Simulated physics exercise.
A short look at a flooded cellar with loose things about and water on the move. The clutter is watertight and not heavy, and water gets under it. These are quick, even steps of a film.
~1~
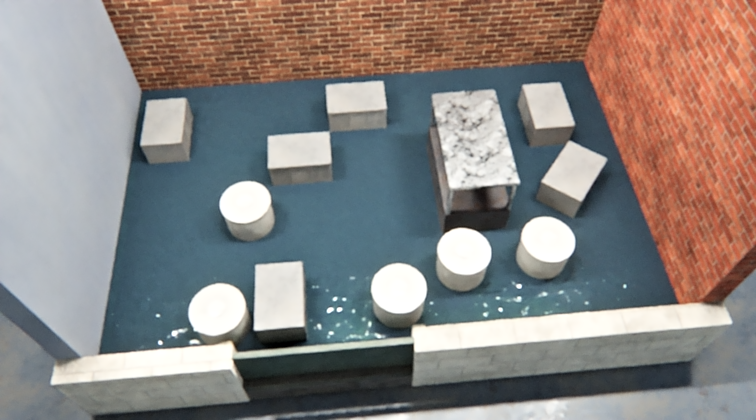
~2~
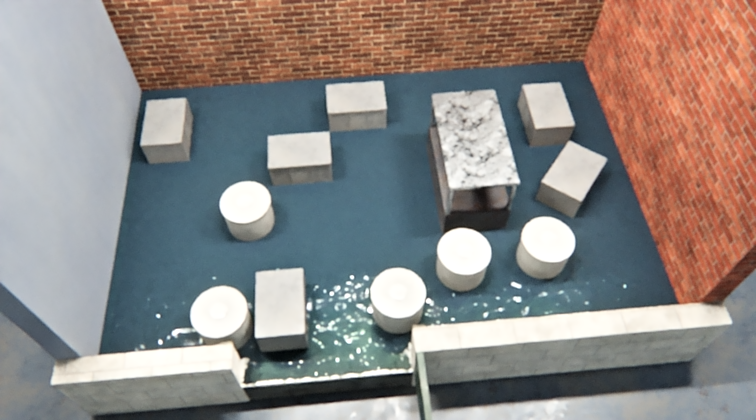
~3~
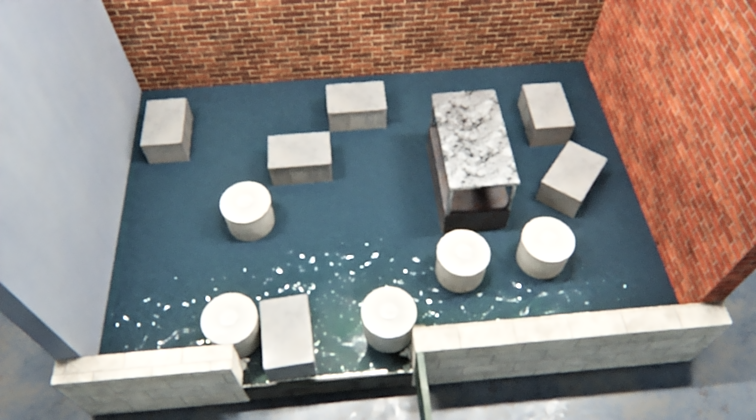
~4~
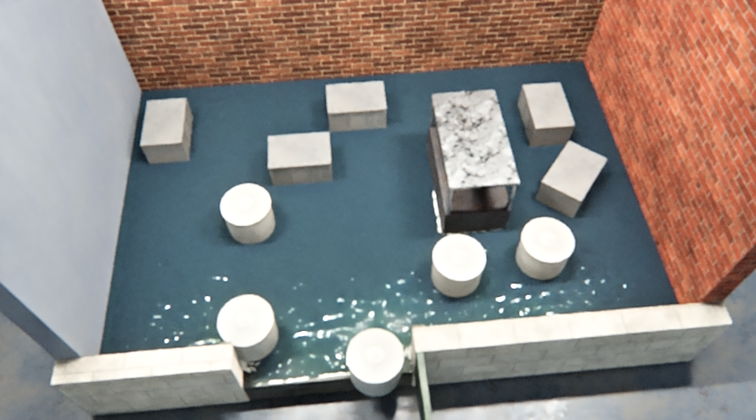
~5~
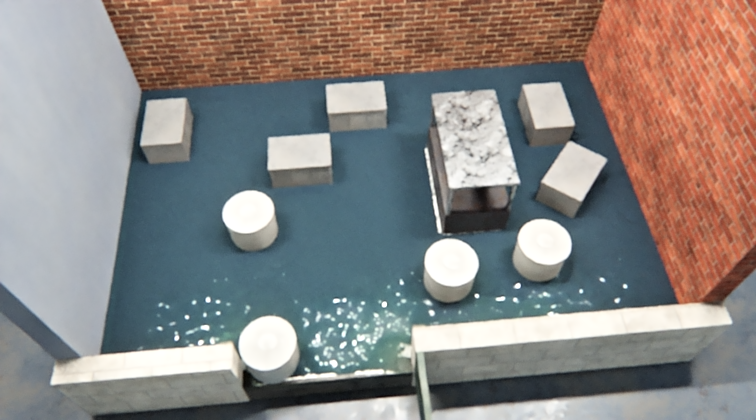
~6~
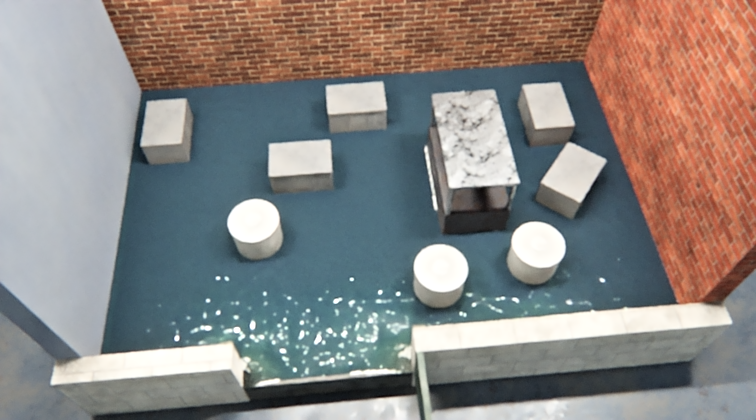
The clip shows a flooded, brick-walled cellar where water churns at a gap in the low front wall; a grey block, then two white tubs pass out of view there, while the remaining tubs drift slightly towards it.
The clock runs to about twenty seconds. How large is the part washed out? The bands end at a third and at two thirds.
It is two thirds or above.
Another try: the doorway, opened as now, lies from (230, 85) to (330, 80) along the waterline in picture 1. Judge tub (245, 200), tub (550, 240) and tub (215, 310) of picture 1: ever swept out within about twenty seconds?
In turn: Through, stays, inside.
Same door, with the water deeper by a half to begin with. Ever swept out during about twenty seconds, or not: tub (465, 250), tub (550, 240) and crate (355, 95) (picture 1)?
In that order: Yes, out, carried outside.
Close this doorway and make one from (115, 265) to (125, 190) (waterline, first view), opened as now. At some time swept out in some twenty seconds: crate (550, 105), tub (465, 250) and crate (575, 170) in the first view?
In turn: No, kept in, kept in.
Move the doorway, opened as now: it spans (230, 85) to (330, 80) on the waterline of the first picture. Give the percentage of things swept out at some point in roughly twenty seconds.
I make it 40 per cent.
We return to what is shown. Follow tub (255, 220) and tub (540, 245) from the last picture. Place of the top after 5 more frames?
Roughly at (263, 277) and (488, 265).
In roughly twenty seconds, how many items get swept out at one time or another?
That makes 9.
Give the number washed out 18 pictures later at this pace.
6 of them.
A moment on, 4 of 11 are out; 7 afloat.
Next, 6 of 11 are out; 5 afloat.
Later, 7 of 11 are out; 4 afloat.
In the end, 9 of 11 are out; 2 afloat.
